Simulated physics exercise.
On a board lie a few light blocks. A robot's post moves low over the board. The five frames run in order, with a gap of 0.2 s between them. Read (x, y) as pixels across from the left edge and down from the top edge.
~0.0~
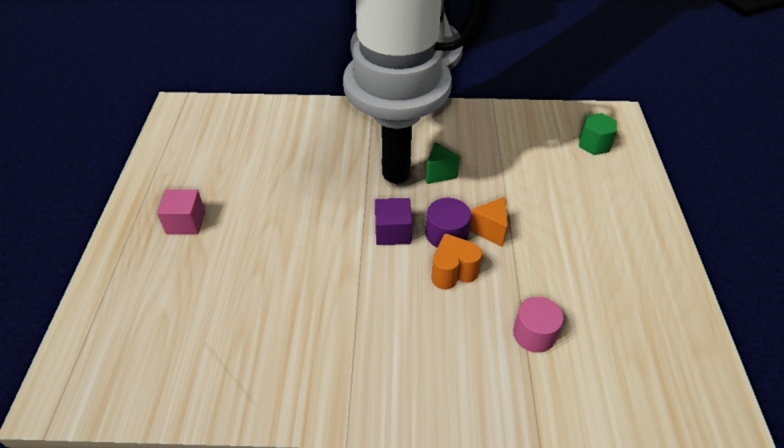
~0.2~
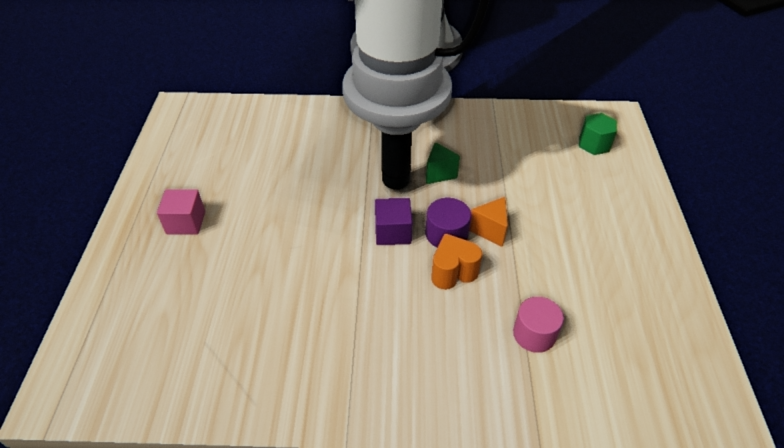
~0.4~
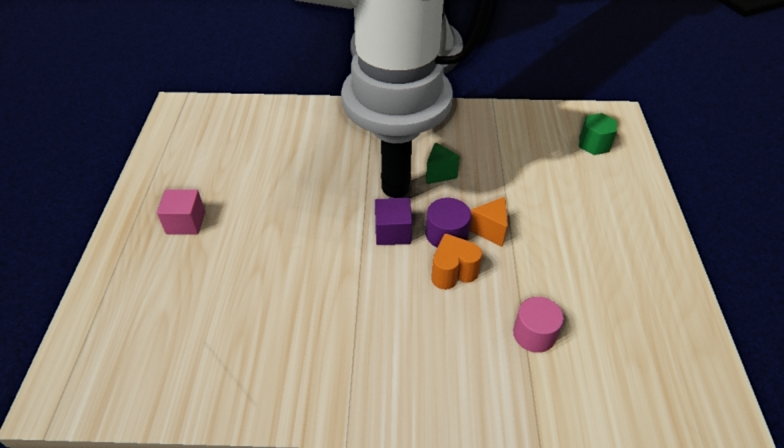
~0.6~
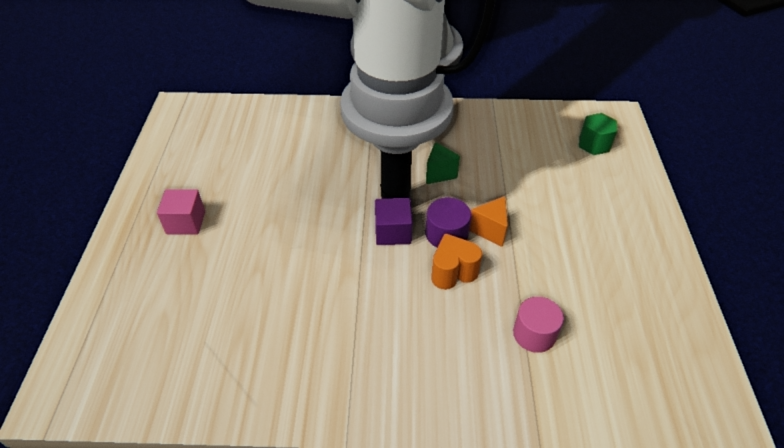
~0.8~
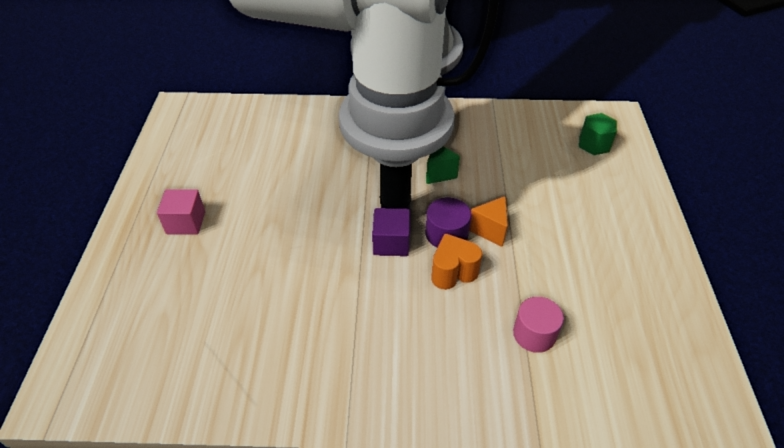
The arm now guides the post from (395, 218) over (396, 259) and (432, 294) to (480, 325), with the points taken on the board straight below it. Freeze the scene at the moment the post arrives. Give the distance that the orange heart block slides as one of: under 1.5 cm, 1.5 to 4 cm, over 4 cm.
The best fit is under 1.5 cm.
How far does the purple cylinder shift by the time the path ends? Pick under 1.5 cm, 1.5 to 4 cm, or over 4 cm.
Overall it shifts less than 1.5 cm.
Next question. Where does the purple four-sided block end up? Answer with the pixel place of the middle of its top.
Located at (383, 277).
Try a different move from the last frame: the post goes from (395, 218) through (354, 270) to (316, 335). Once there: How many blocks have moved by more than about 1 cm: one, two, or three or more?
Only one block.
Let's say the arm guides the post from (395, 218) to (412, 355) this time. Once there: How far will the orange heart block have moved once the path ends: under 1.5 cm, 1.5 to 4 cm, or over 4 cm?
My estimate: Under 1.5 cm.
What follows on the original path. One third of the way, post (397, 252); purple four-sided block (384, 265), turned 25° clockwise.
Two thirds of the way, post (434, 288); purple four-sided block (383, 277), turned 45° clockwise; orange heart block (465, 253), turned 30° anticlockwise.
At the end, post (481, 319); purple four-sided block (383, 277), turned 45° clockwise; purple cylinder still; orange heart block (468, 254), turned 40° anticlockwise.
